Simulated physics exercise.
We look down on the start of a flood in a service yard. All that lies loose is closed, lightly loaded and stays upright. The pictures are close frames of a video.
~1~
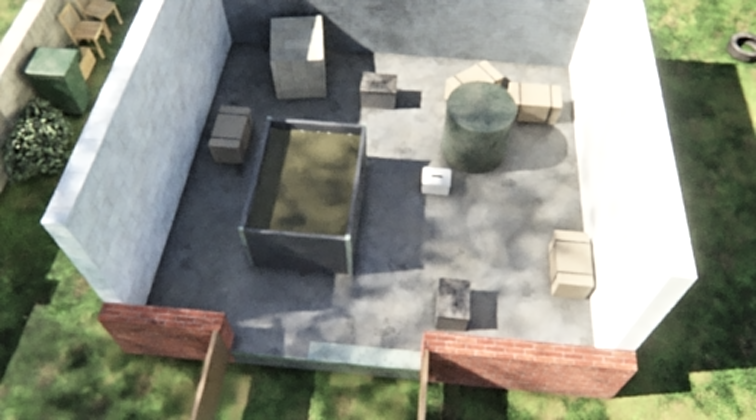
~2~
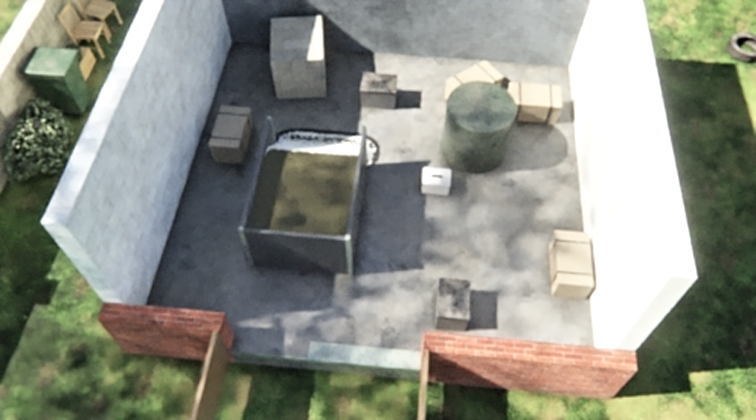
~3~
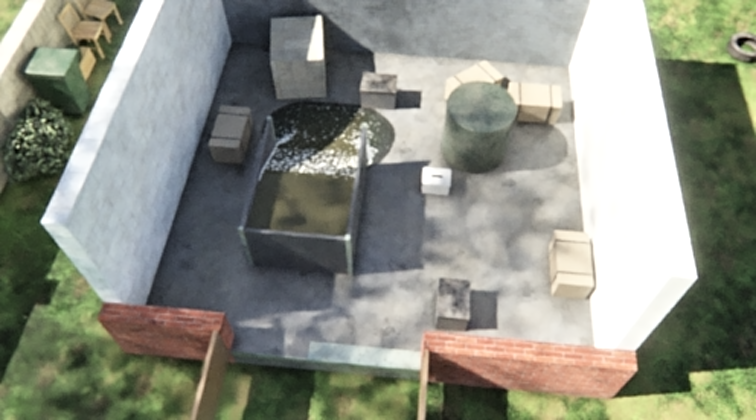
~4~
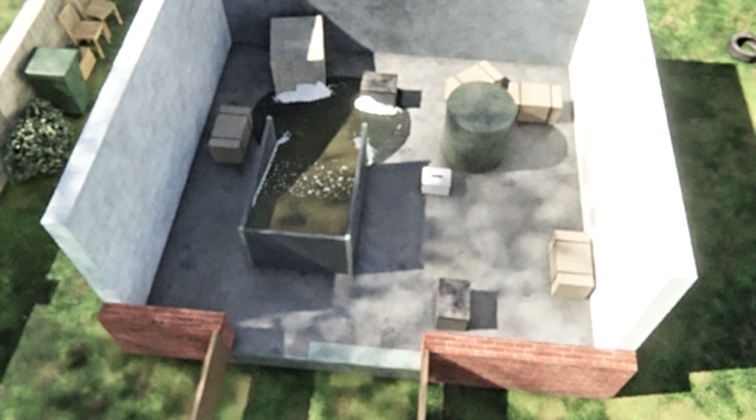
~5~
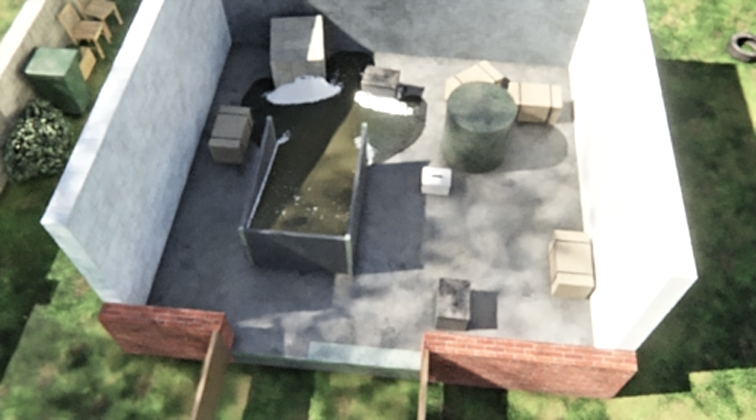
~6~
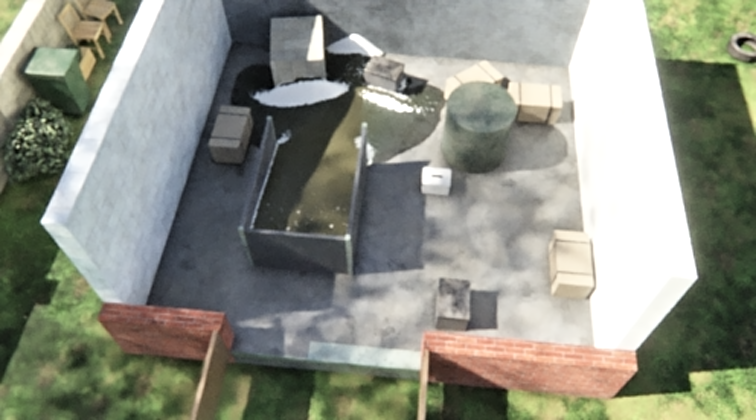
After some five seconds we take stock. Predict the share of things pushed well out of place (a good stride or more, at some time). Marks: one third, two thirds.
That comes to two thirds or above.
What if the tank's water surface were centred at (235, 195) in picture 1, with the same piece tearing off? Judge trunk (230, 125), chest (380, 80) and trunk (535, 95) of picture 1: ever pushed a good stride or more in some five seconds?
One after the other: Yes, swept aside, yes.
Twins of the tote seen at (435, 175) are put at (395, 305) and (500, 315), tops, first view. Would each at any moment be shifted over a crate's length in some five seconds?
In turn: Not that far, never so far.
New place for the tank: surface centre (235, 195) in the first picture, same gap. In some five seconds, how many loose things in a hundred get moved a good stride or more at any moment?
Roughly 70 per cent.
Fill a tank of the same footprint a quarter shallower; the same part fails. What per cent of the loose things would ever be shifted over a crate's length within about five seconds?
Roughly 40 per cent.
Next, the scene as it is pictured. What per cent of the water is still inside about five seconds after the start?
About 100 per cent.
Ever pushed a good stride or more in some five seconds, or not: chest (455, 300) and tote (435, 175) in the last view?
As listed: Under that, under that.
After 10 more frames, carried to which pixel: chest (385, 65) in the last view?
Close to (546, 72).
A moment on, 1 of 7 are well off their spots; 0 afloat.
Next, 1 of 7 are well off their spots; 0 afloat.
Later, 4 of 7 are well off their spots; 1 afloat.
In the end, 5 of 7 are well off their spots, and 5 have been at some point; 1 afloat.
